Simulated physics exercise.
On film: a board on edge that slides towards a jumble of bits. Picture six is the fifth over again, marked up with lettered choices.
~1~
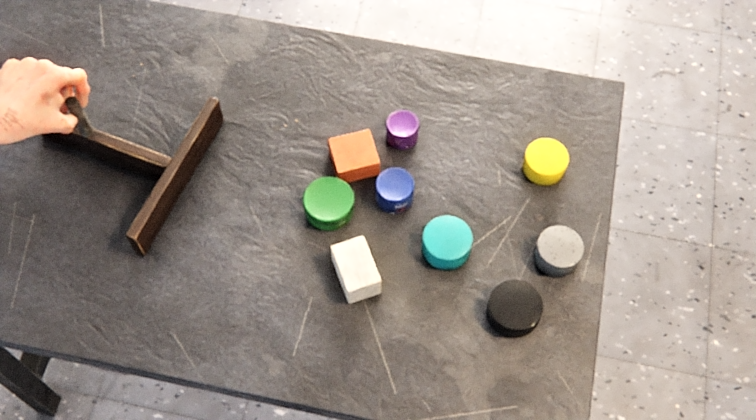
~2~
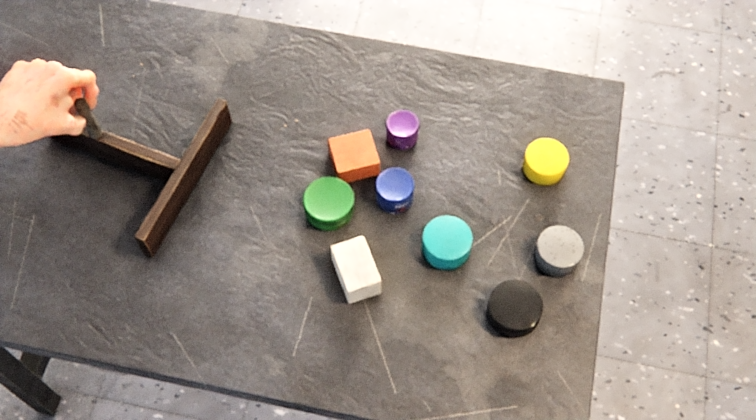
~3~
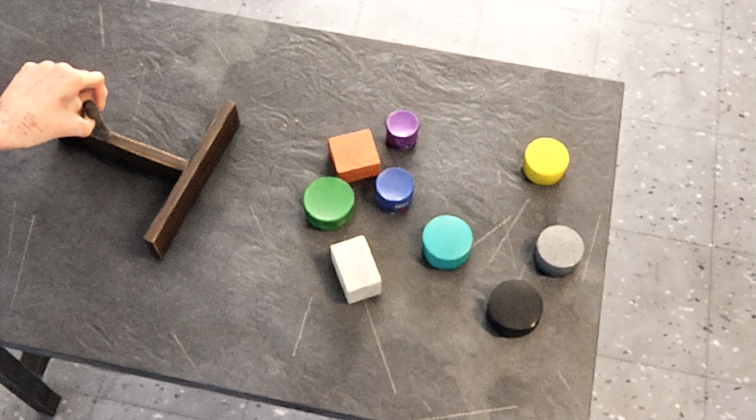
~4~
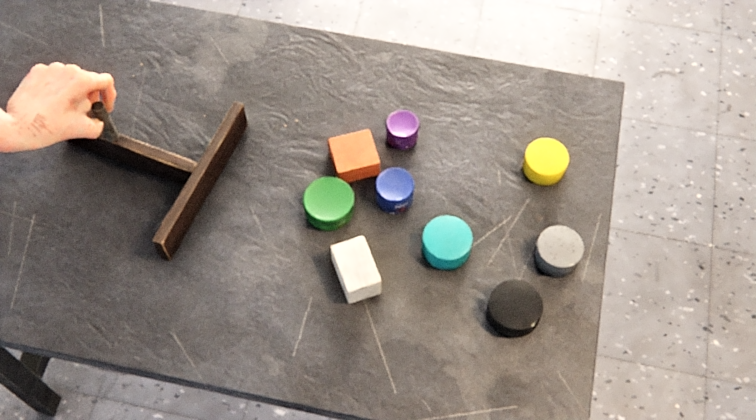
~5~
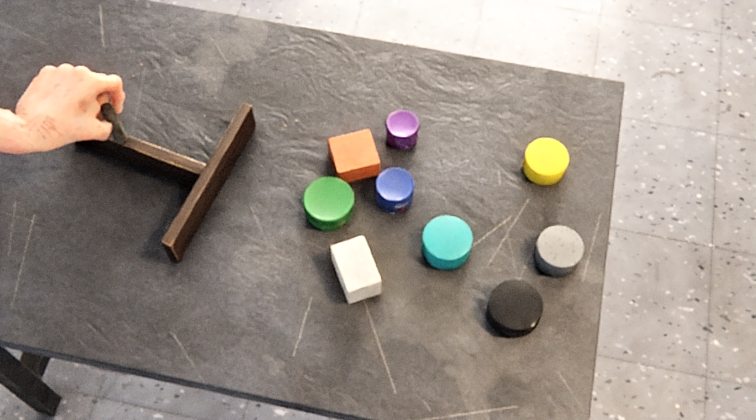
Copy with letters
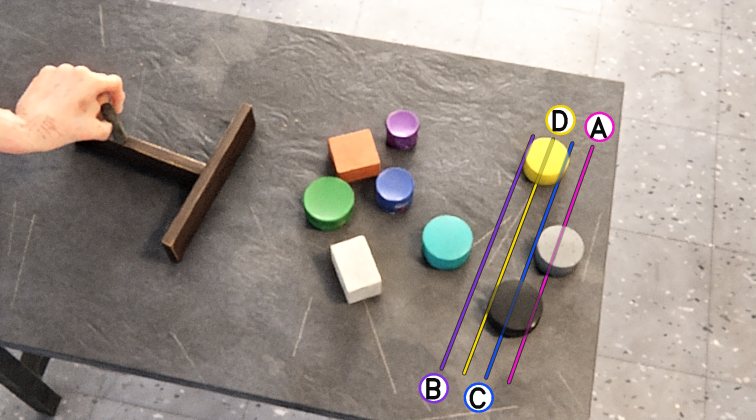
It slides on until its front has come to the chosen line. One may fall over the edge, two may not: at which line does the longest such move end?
Up to line C.
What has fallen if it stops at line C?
It is the grey pot.
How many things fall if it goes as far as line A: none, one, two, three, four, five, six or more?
In all, two.
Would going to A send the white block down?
No.
On the marked copy, A at (554, 257); B at (490, 244); C at (532, 252); D at (512, 249).
With C. Early on, board (322, 193); orange block (383, 164); green jar (355, 212).
Further on, board (439, 215); black pot (518, 313); turquoise tin (509, 265).
At the end, board (533, 233); grey pot over the edge; turquoise tin (600, 279); one fallen.
As for the rest, A drops two; B is within the limit but short; D is within the limit but short.
